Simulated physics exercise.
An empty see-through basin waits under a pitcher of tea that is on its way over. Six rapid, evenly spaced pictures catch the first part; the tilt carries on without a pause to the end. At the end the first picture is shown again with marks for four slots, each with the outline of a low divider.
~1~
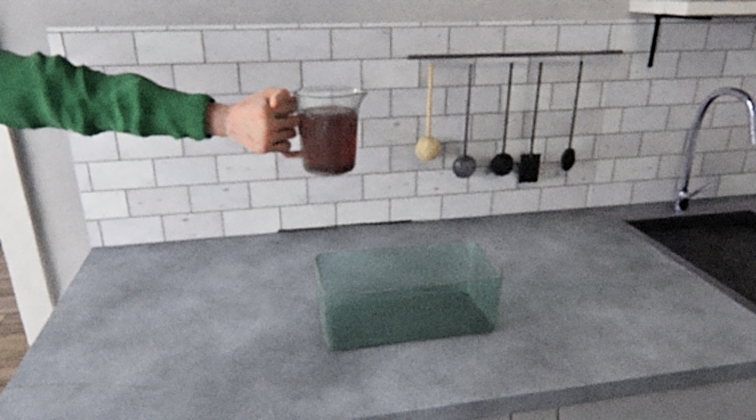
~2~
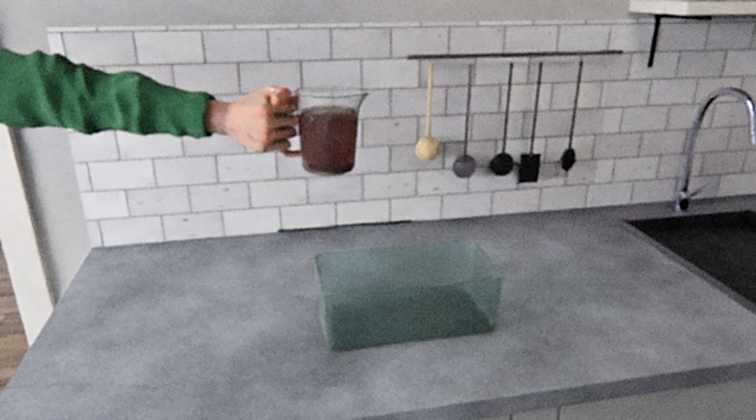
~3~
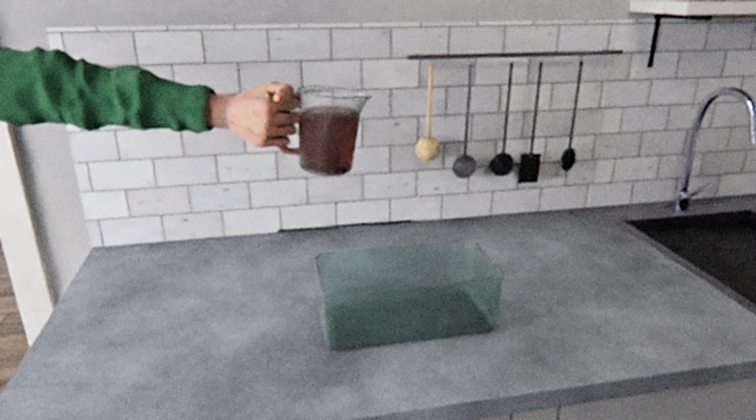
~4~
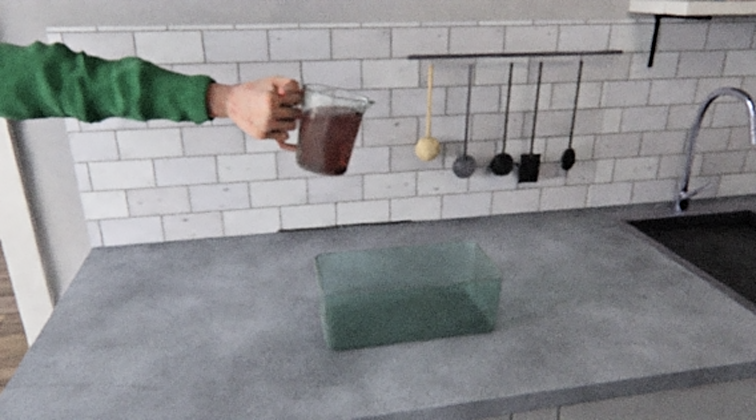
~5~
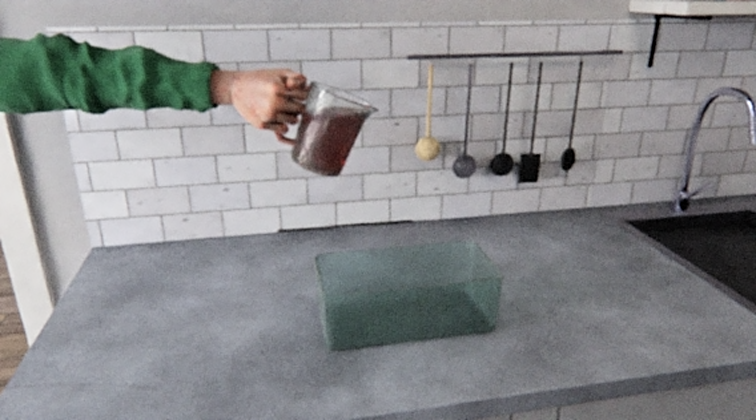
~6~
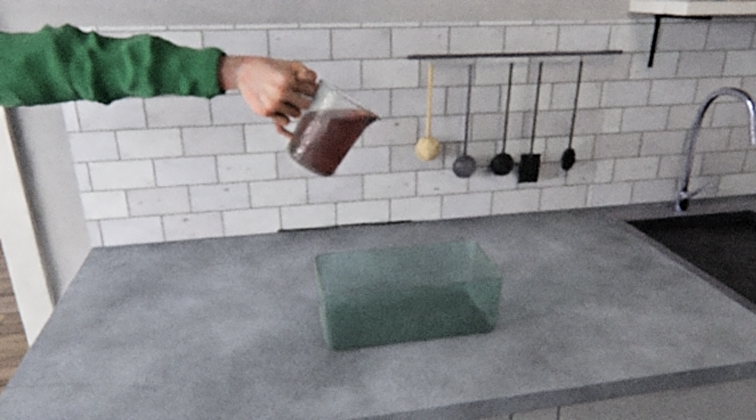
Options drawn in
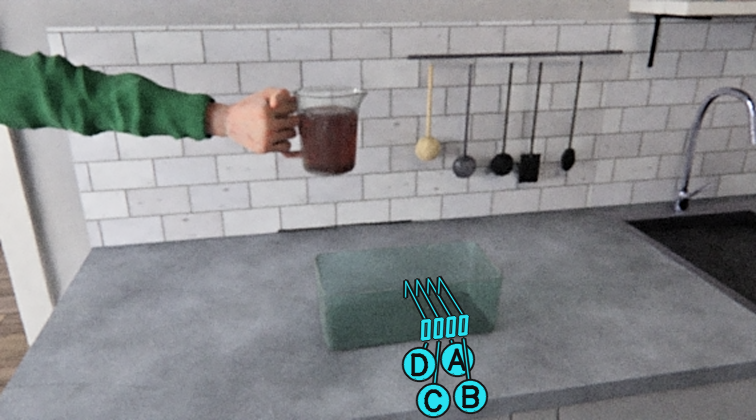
A hand in a green sleeve holding a glass pitcher of dark tea, gradually tilting it rightward above an empty see-through basin.
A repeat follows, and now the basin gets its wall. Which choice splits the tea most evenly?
I would pick slot C.
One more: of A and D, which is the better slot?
That is slot D.
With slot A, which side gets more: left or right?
The left side.
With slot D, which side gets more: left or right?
More ends on the right.
In cyan, A at (451, 340); B at (463, 338); C at (438, 342); D at (426, 343).
With A, about 86 % ends left of the wall and 5 % right of it; 9 % is lost outside.
With B, about 84 % ends left of the wall and 10 % right of it; 6 % is lost outside.
With C, about 49 % ends left of the wall and 48 % right of it; 4 % is lost outside.
With D, about 17 % ends left of the wall and 79 % right of it; 4 % is lost outside.
